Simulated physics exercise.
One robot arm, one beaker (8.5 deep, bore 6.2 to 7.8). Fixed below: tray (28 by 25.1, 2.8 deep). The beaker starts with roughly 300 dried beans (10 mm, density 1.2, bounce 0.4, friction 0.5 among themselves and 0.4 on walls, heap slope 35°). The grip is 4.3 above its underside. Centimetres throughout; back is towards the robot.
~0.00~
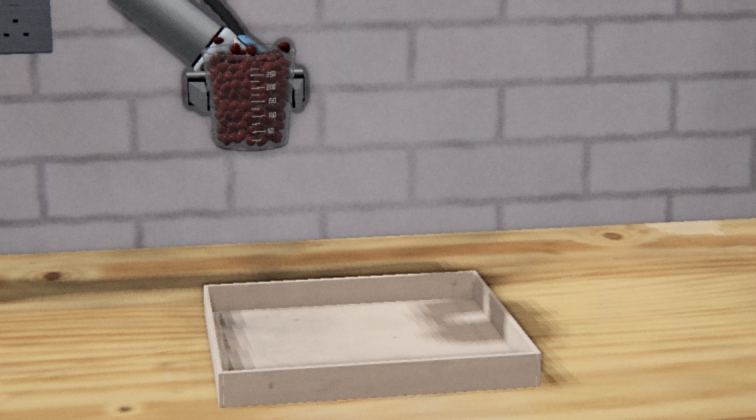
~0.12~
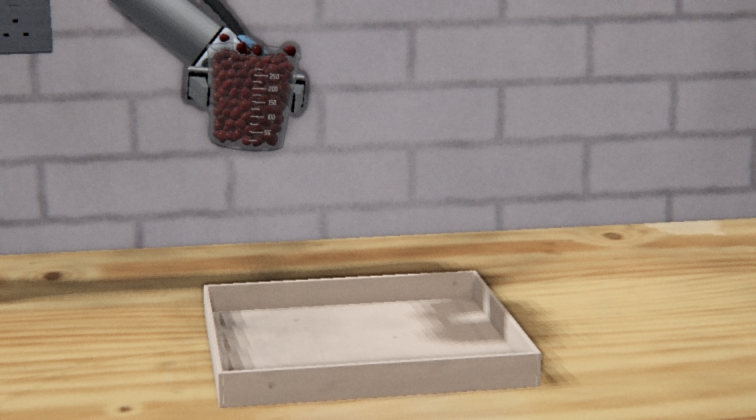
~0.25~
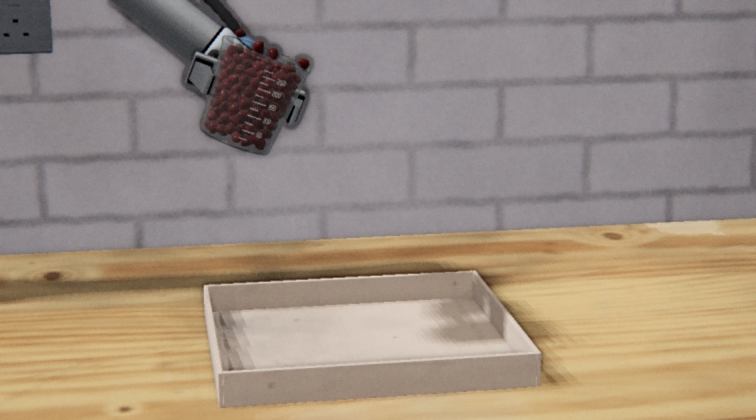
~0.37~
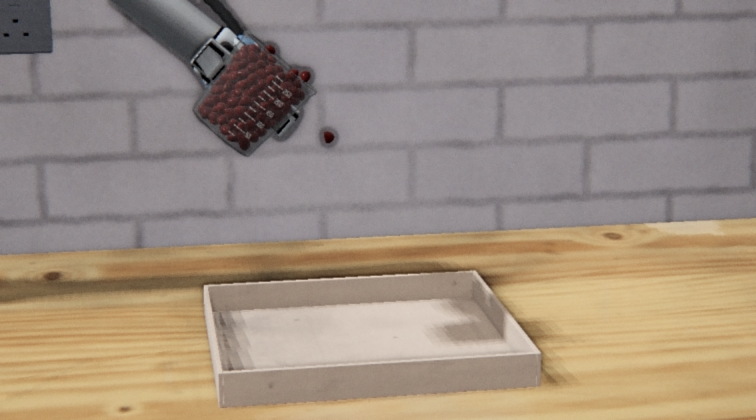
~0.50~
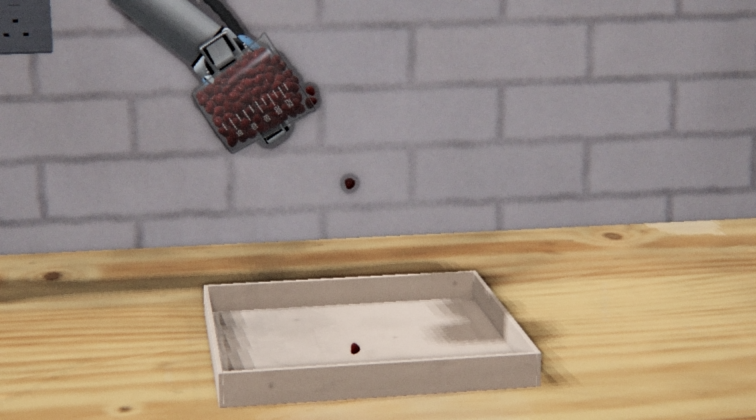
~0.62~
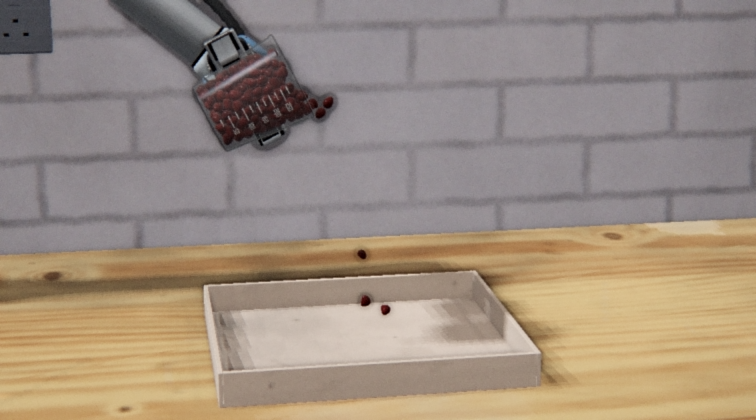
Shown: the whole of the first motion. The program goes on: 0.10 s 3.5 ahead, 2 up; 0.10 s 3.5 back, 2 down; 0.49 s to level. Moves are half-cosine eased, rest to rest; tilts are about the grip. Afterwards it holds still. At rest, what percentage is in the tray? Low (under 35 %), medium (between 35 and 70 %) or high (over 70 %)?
A medium share, between 35 and 70 %, ends in the tray.
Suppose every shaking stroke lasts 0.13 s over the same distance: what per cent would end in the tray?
Then about 35 per cent.
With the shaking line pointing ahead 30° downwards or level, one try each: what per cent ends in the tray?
About 20 and 35 per cent.
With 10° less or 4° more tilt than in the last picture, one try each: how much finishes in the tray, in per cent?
About 40 and 65 per cent.
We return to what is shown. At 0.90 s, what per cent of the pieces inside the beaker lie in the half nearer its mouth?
Some 55 per cent.
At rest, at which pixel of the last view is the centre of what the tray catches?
Around (412, 336).
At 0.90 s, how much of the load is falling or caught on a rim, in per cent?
Roughly 55 per cent.
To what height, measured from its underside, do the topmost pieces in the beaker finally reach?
About 6.0 cm.
After 0.90 s, tilted 60° forward, highest piece 26 above the table; 126 in the beaker, 6 in the tray, 163 in flight or on a rim.
After 1.17 s, tilted 12° forward, highest piece 28 above the table; 171 in the tray, 119 in the beaker, 3 on the table or floor, 2 in flight or on a rim.
After 1.51 s, level, highest piece 26 above the table; 172 in the tray, 119 in the beaker, 4 on the table or floor.
After 2.56 s, level, highest piece 26 above the table; 172 in the tray, 119 in the beaker, 4 on the table or floor.
At rest, 172 in the tray, 119 in the beaker, 4 on the table or floor. That is 58 % in the tray.
